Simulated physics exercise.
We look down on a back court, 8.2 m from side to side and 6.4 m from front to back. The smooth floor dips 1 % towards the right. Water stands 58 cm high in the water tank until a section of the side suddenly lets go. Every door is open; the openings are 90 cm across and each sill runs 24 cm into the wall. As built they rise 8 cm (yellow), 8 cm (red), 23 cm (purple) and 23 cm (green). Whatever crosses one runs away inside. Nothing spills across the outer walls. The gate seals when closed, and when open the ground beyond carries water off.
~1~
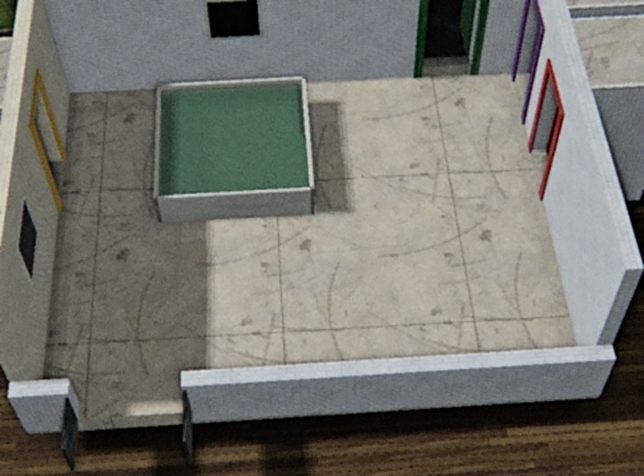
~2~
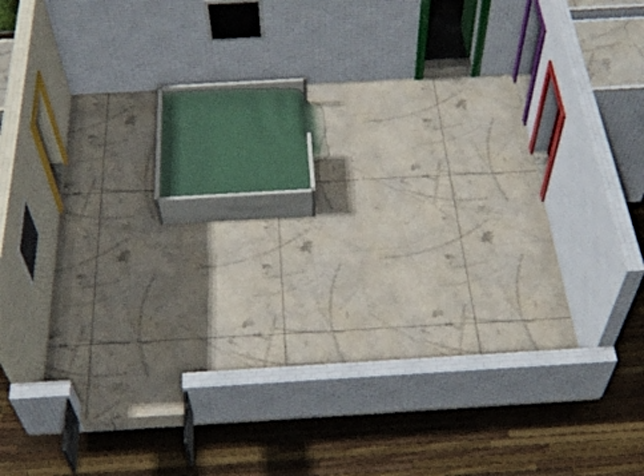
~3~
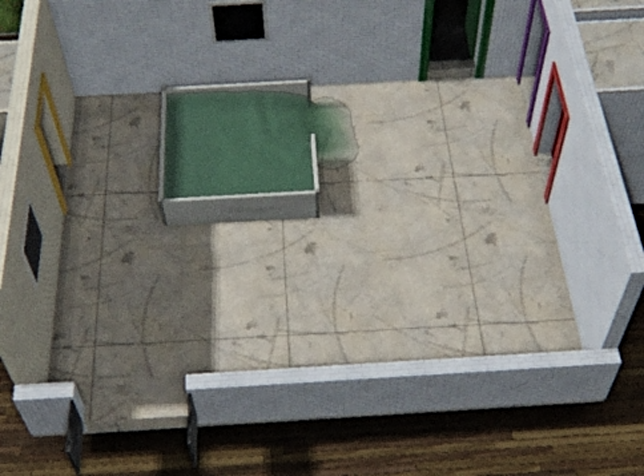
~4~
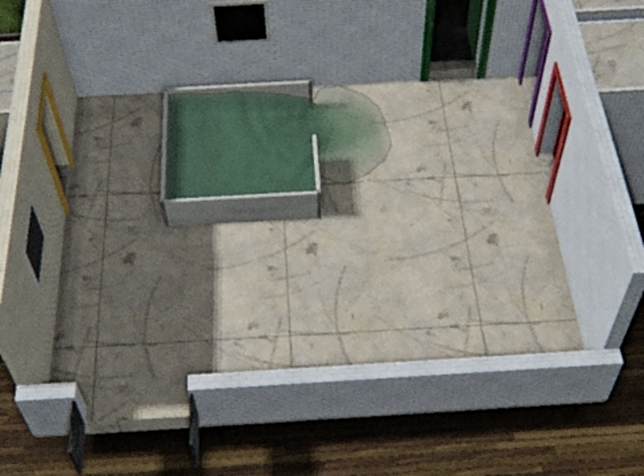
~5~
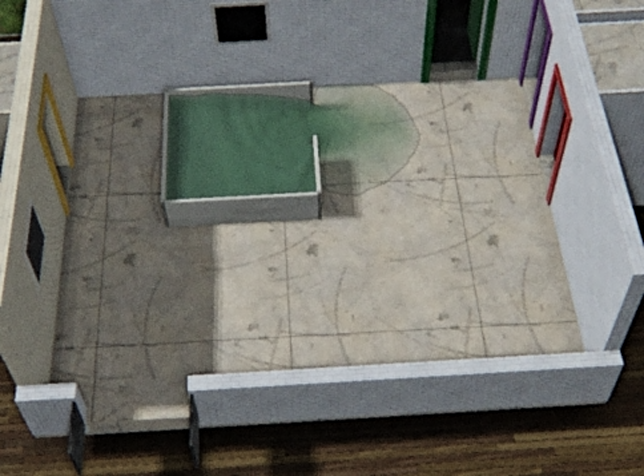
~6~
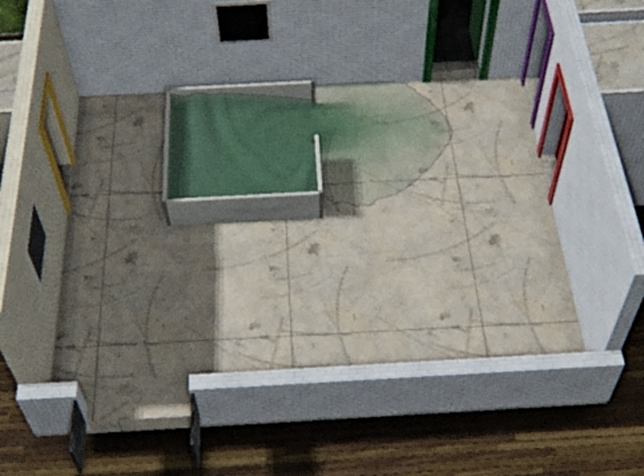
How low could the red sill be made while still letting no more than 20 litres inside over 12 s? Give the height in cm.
About 17 cm.
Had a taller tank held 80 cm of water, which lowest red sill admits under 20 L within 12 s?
Then roughly 25 cm.
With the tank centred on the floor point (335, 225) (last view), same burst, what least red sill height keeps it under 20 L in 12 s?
Then roughly 30 cm.
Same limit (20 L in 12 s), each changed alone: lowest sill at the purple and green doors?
Roughly 36 cm at purple and 17 cm at green.
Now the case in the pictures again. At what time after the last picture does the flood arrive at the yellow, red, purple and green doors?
Yellow 11.0 s, red 0.9 s, purple 0.5 s, green 0.3 s.
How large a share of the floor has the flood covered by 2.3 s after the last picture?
About 30 per cent.
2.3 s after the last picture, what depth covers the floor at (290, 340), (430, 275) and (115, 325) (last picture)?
Roughly 0, 0 and 0 cm, in turn.
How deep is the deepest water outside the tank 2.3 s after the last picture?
Up to some 38 cm.
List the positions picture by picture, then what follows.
The water tank at (233, 138) is whole and still, 58 cm deep; the red door at (546, 135) is dry, in the first frame.
Water pours out at (306, 125) and has run 0.3 m, to (323, 156); about 10 cm deep outside, 58 cm at the back, in the second frame.
The gap is at (310, 127), the front 0.7 m out at (354, 151); the back of the water tank holds 58 cm, in the third frame.
The gap is at (311, 128), the front 1.3 m out at (385, 147); the back of the water tank holds 58 cm, in the fourth frame.
The front is at (415, 137), 1.8 m from the gap at (312, 129); 3.3 m2 of floor is wet, 58 cm left at the back, in the fifth frame.
The gap is at (314, 128), the front 2.4 m out at (446, 135); the back of the water tank holds 56 cm; 1.9 m in a straight line remain to the red door at (555, 139), in the sixth frame.
Then, 0.7 s after the last picture water covers 20 % of the floor, deepest (38 cm) near (318, 125); it has not reached the red door.
Then, 2.3 s after the last picture water covers 30 % of the floor, deepest (38 cm) near (523, 101); 21 cm at the red door, 54 litres in over its 8 cm sill.
Then, 11.3 s after the last picture water covers 90 % of the floor, deepest (14 cm) near (585, 369); 11 cm at the red door, 202 litres in over its 8 cm sill.
At the red door as built, the water peaked near 22 cm, 1.9 s after the last picture.
Run again over the same 12 s with other heights there, 45 litres in over 14.5 cm, 8 litres over 19.5 cm. The limit of 20 litres is kept from about 17 cm up.
